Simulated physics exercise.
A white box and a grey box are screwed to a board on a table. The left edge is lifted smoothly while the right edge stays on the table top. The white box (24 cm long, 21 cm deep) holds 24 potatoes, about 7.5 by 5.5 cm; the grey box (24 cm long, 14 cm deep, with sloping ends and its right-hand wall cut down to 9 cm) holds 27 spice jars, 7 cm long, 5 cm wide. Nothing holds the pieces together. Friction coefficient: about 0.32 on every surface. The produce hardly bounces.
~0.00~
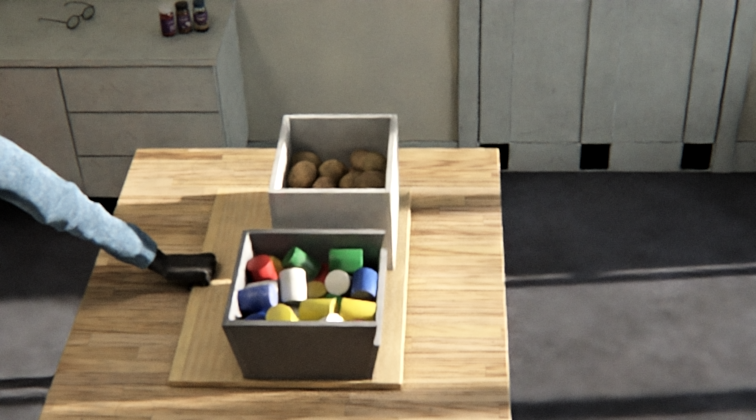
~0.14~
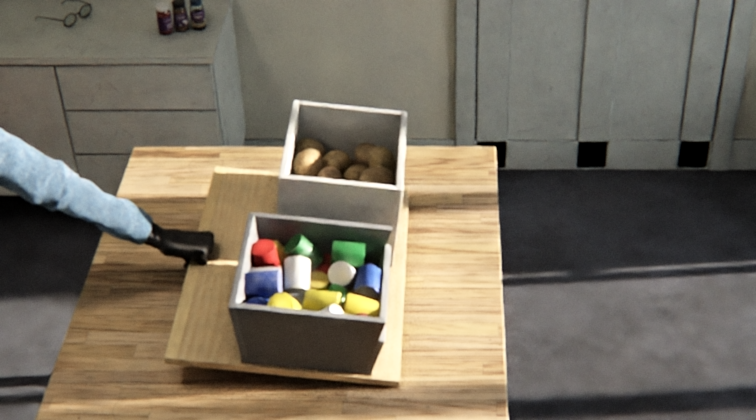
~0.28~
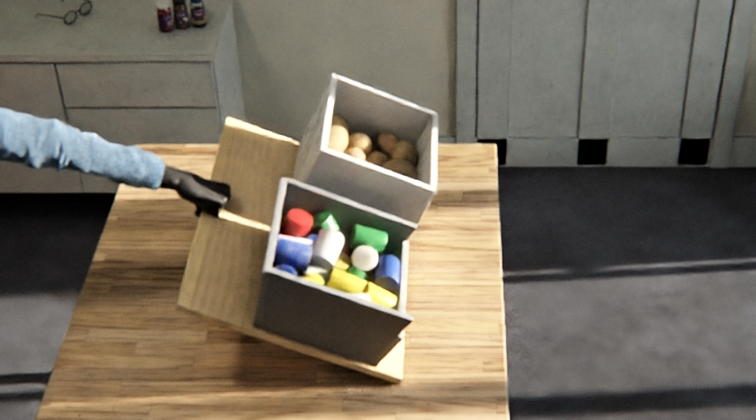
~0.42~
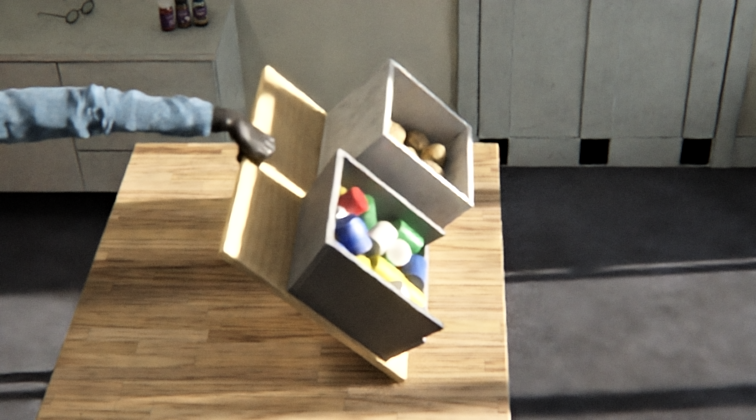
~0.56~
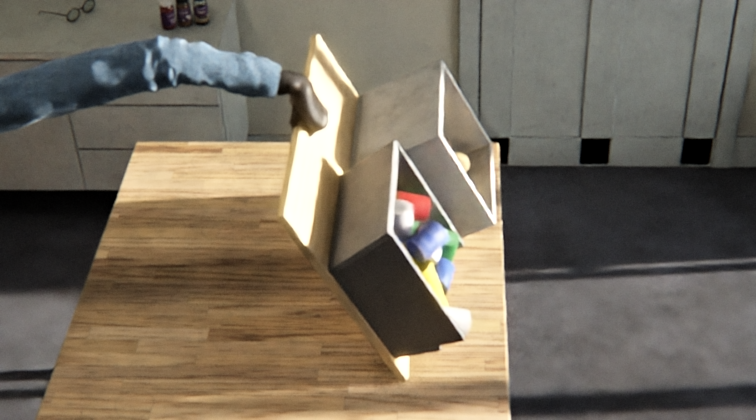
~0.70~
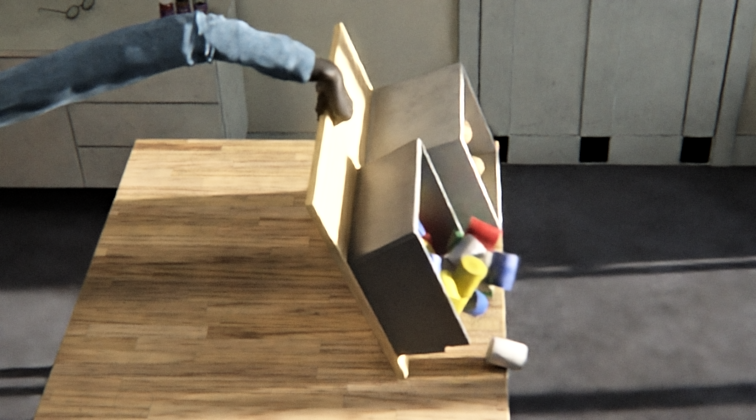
The video shows a hand lifting the left edge of a board on a wooden table, steeply tilting a white box of potatoes and a grey box of colourful cylinders rightward, until several cylinders tumble from the grey box.
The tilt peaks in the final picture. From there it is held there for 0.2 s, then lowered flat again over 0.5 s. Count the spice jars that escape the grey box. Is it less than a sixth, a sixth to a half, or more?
It sheds more than half of them.
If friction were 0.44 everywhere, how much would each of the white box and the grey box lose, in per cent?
Then white box 10, grey box 60 per cent.
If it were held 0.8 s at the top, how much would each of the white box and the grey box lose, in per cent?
In that case white box 10, grey box 70 per cent.
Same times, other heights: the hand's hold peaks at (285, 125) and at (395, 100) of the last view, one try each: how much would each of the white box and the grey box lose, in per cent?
White box 0 then 40, grey box 40 then 100 per cent.
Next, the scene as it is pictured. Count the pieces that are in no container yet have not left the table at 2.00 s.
Some 5 pieces.
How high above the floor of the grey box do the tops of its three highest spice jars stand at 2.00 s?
Some 6 cm.
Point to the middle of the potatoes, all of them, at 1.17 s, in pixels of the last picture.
Near (393, 171).
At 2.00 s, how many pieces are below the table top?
Roughly 14.
After 0.91 s, tilt 70°; white box 23 in, 1 out and grey box 14 in, 13 out.
After 1.17 s, tilt 31°; white box 22 in, 2 out and grey box 10 in, 17 out.
After 1.53 s, tilt 0°; white box 22 in, 2 out and grey box 10 in, 17 out.
Outcome (at 2.00 s), white box 22 in, 2 out and grey box 10 in, 17 out. Asked share, 17 of 27, 63 per cent.
